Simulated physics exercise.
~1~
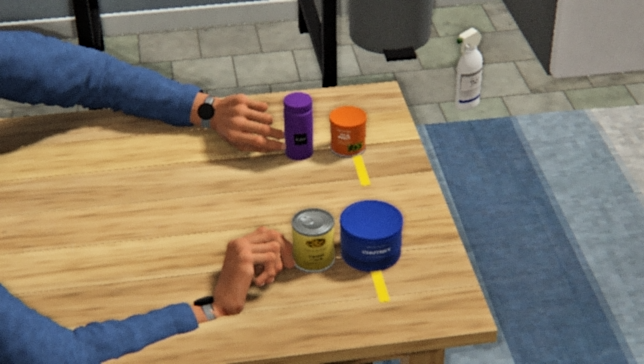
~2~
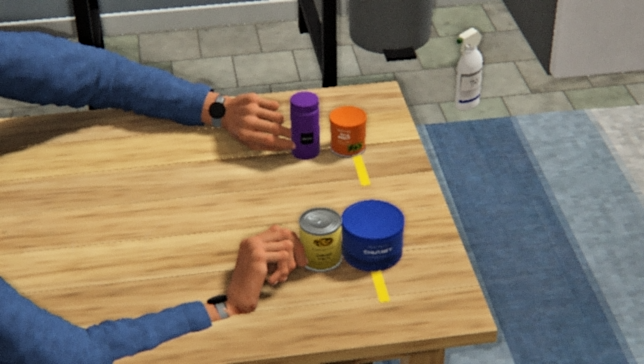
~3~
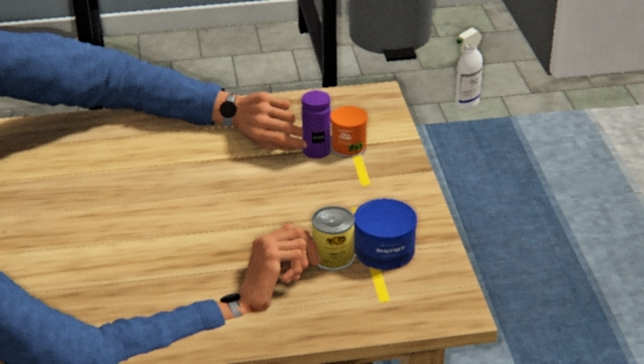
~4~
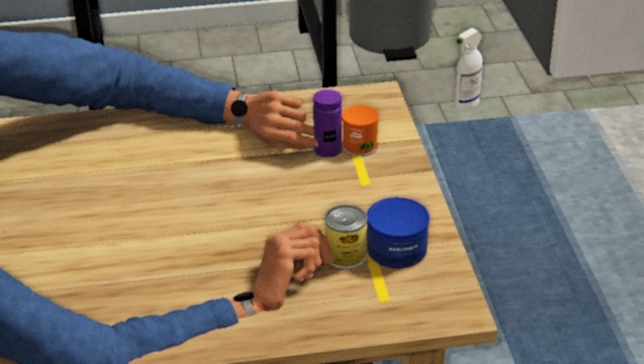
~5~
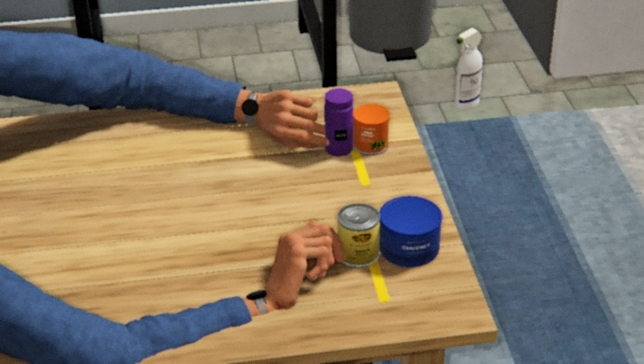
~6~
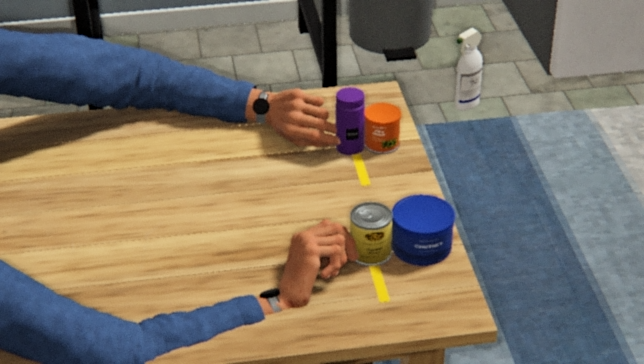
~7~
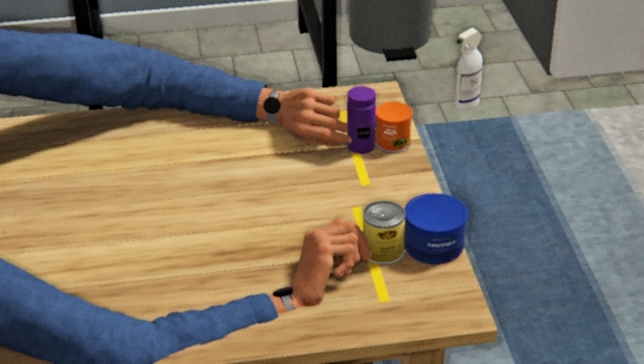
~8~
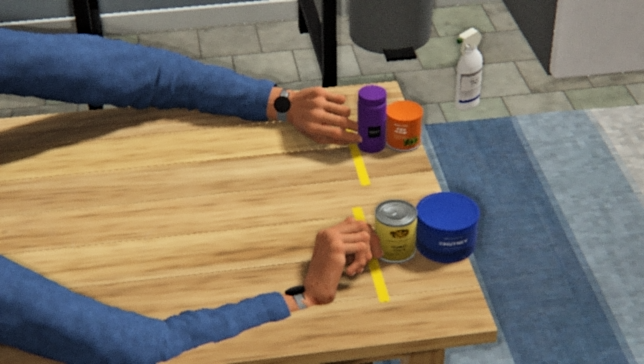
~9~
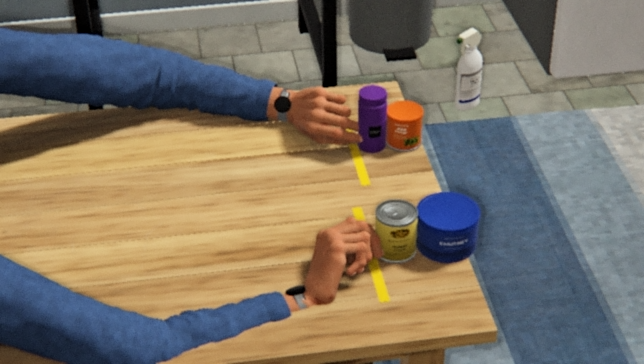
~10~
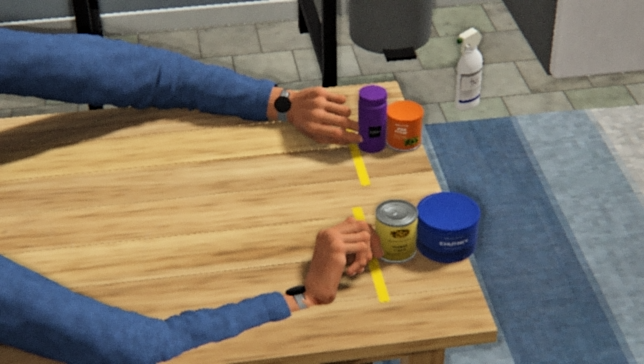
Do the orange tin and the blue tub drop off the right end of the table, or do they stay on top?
Both stay on top. The orange tin and the blue tub each come to rest near the right edge of the table when the hands stop.
Two arms in blue sleeves, each with a dark watch, reach in from the left over a pale wooden table, seen from above at an angle. At the far side a purple jar stands left of an orange tin, and nearer a yellow tin sits beside a wide blue tub, with yellow tape by each pair. The hands push the purple jar and yellow tin to the right. The blue tub slides ahead of the yellow tin, and the orange tin starts moving once the jar reaches it. Both hands stop near the tape, and all four containers stay upright on the table, close to its right edge.
